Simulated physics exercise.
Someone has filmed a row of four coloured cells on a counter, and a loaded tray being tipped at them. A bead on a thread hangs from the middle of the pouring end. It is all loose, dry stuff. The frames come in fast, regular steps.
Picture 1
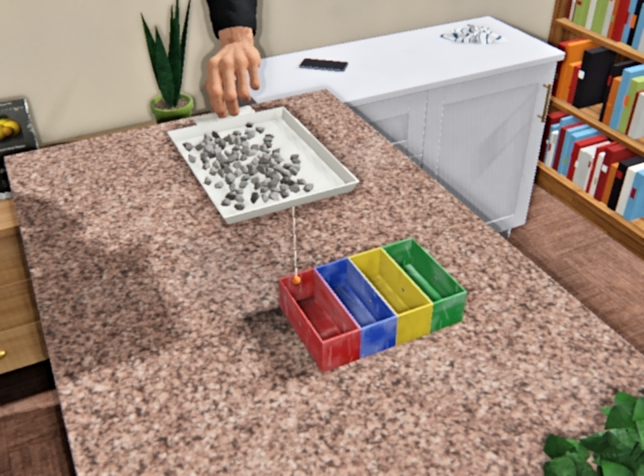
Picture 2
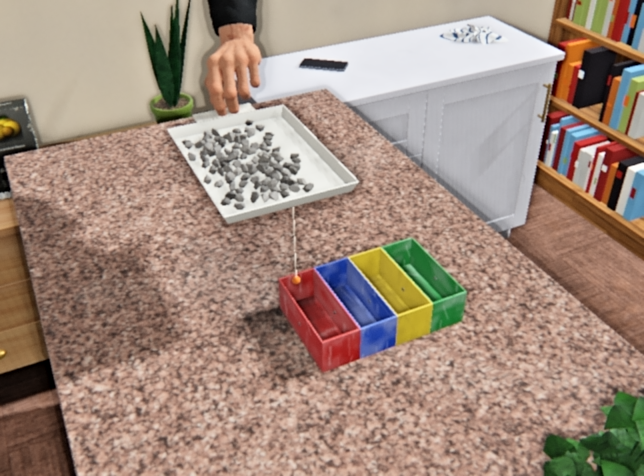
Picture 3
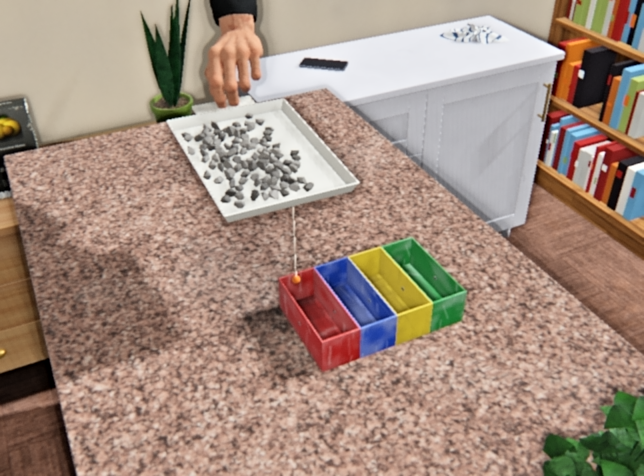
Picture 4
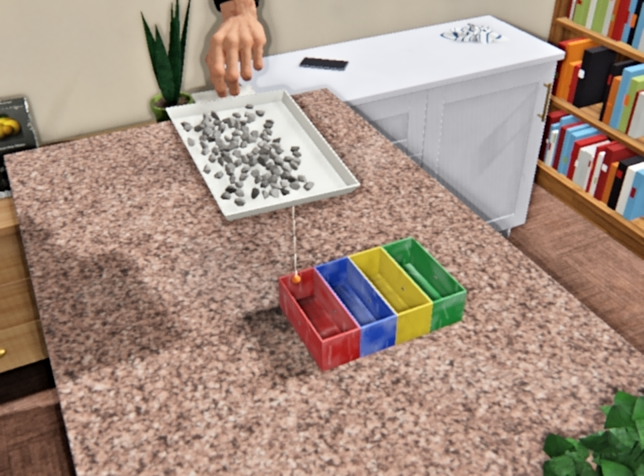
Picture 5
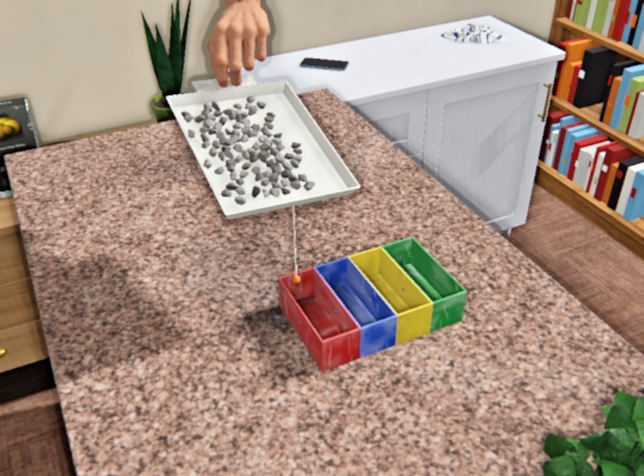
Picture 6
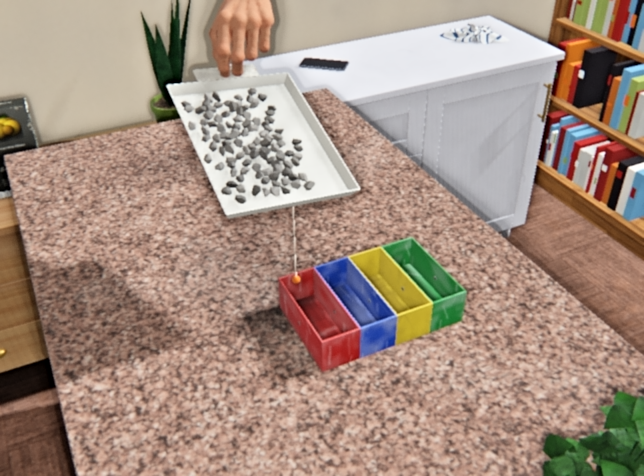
A hand held a white tray of grey gravel above a counter with red, blue, yellow and green cells, then slowly raised the tray's far end, tilting it slightly more toward its right corner.
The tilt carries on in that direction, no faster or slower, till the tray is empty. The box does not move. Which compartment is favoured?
It favours the blue compartment.
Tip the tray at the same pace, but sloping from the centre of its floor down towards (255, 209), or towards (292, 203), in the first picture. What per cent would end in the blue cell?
The first gives 0 %, the second 20 %.
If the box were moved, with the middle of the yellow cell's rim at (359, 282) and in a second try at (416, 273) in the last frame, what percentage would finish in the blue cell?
The first gives 30 %, the second 30 %.
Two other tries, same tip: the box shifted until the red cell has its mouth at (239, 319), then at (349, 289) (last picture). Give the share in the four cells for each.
First some 80, then 70 per cent.
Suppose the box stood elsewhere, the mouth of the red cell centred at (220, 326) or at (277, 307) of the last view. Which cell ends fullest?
The first try: The green cell. The second: The yellow one.
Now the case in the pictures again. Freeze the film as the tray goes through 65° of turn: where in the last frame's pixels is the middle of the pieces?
At about (318, 192).
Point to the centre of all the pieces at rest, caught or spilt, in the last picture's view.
At about (353, 320).
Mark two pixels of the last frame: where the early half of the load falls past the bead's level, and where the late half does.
Early half (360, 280), late half (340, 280).
Just after the last frame, tray tipped steeply; the larger part on the tray; just a few in the blue cell; roughly a quarter falling or outside the box.
A moment on, tray tipped past a quarter turn; roughly a third in the blue cell; roughly a quarter in the red cell; roughly a quarter in the yellow cell; roughly a quarter falling or outside the box.
Further on, tray tipped past a quarter turn; roughly half in the blue cell; roughly a quarter in the red cell; roughly a quarter in the yellow cell; about a tenth falling or outside the box.
When it is over, tray tipped past a quarter turn; roughly half in the blue cell; roughly a quarter in the red cell; roughly a quarter in the yellow cell; not one in the green cell; about a tenth outside the box.
